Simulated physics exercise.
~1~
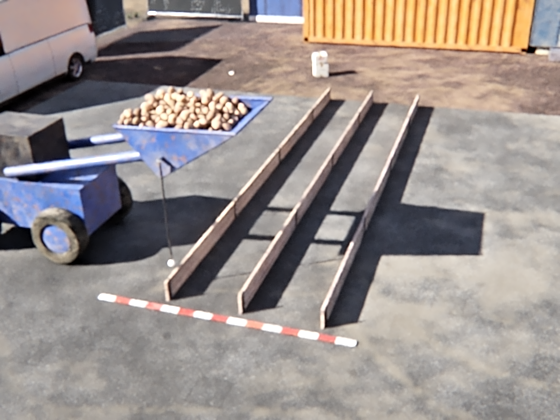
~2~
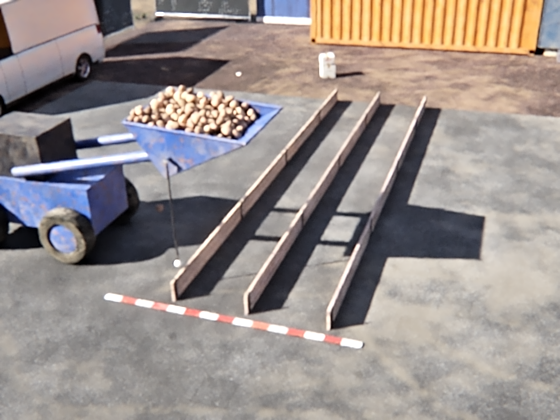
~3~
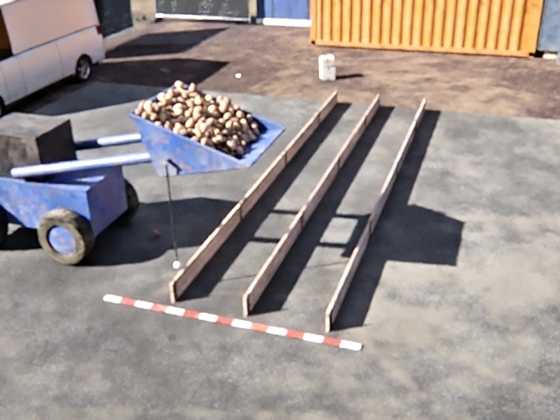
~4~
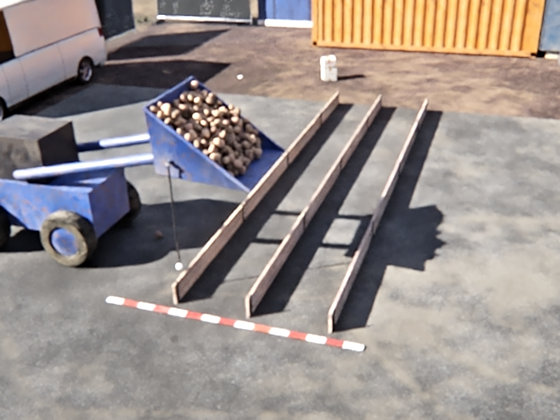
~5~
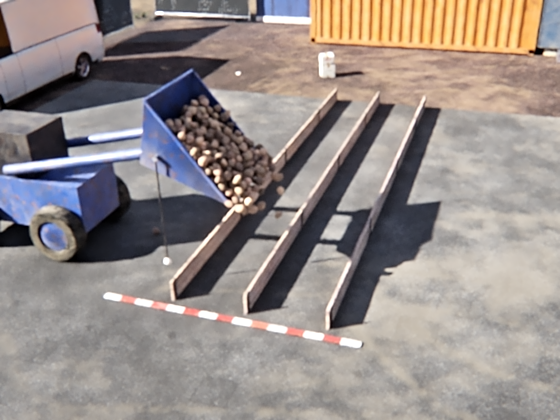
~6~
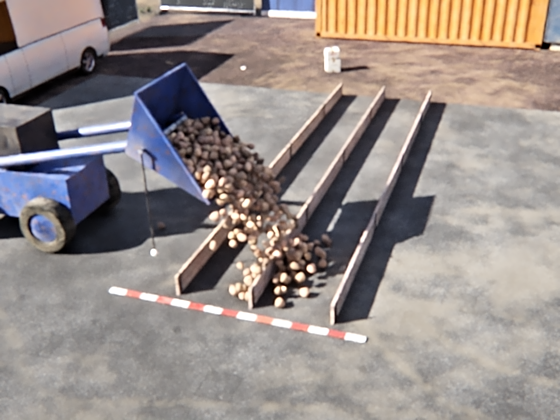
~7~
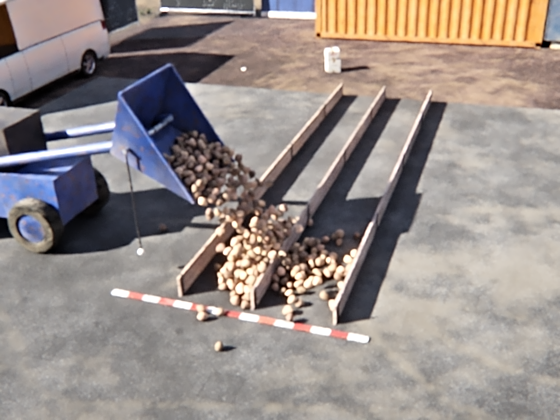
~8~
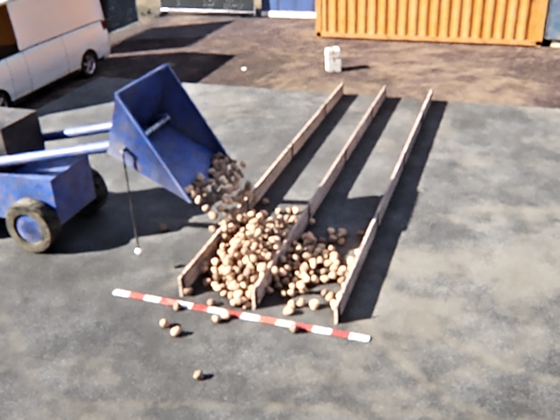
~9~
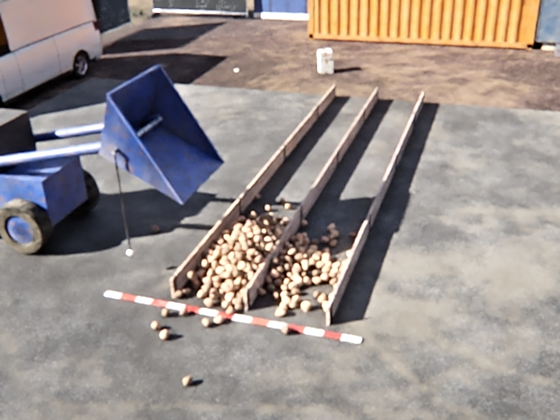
A blue loader tips its bucket, backs left, and spills stones between the wooden boards.
